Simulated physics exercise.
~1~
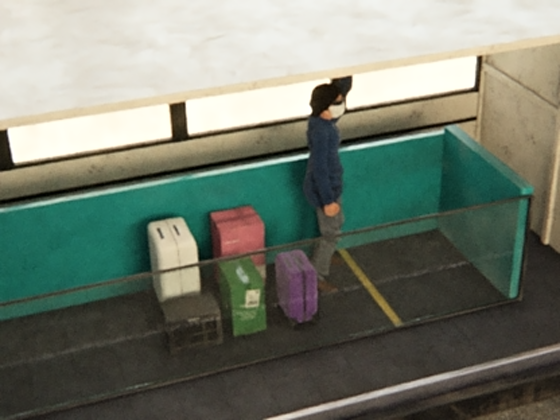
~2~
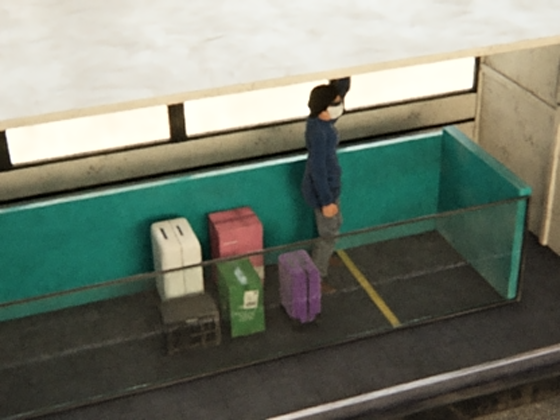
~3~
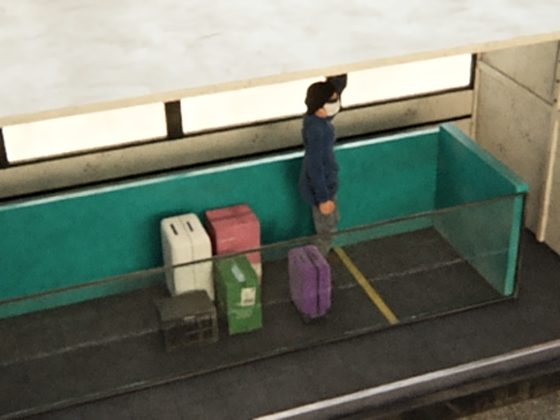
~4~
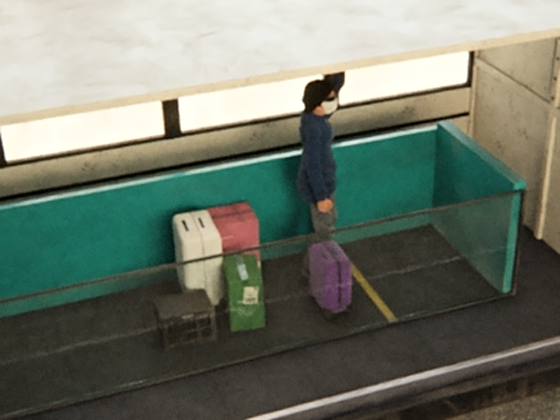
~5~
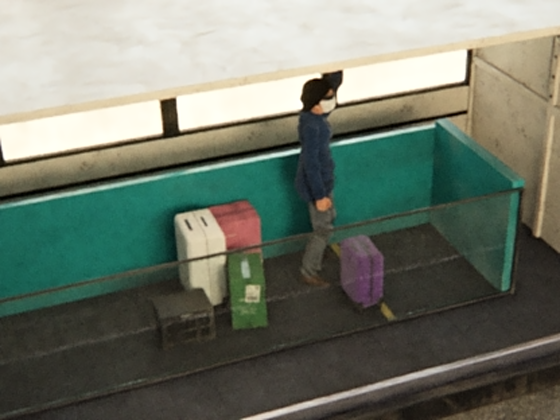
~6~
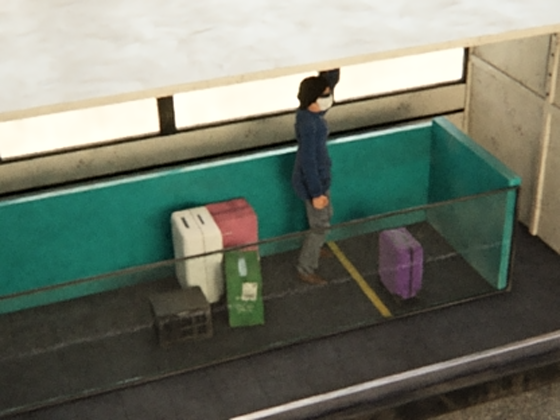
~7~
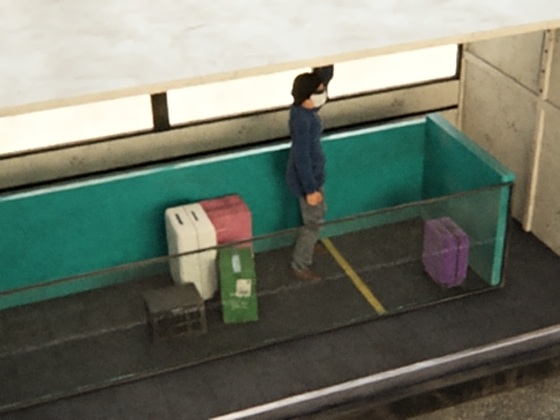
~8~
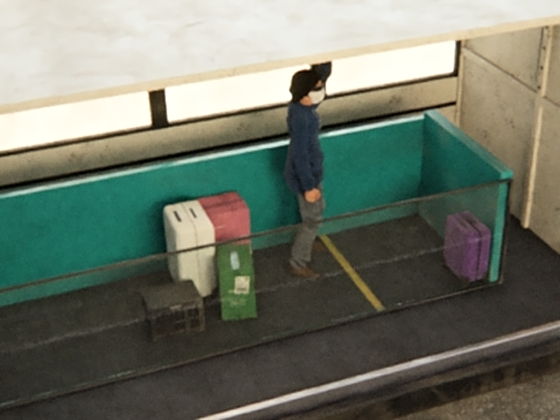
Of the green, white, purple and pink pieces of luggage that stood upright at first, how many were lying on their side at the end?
None of them were lying on their side, as all four pieces were still standing upright at the end.
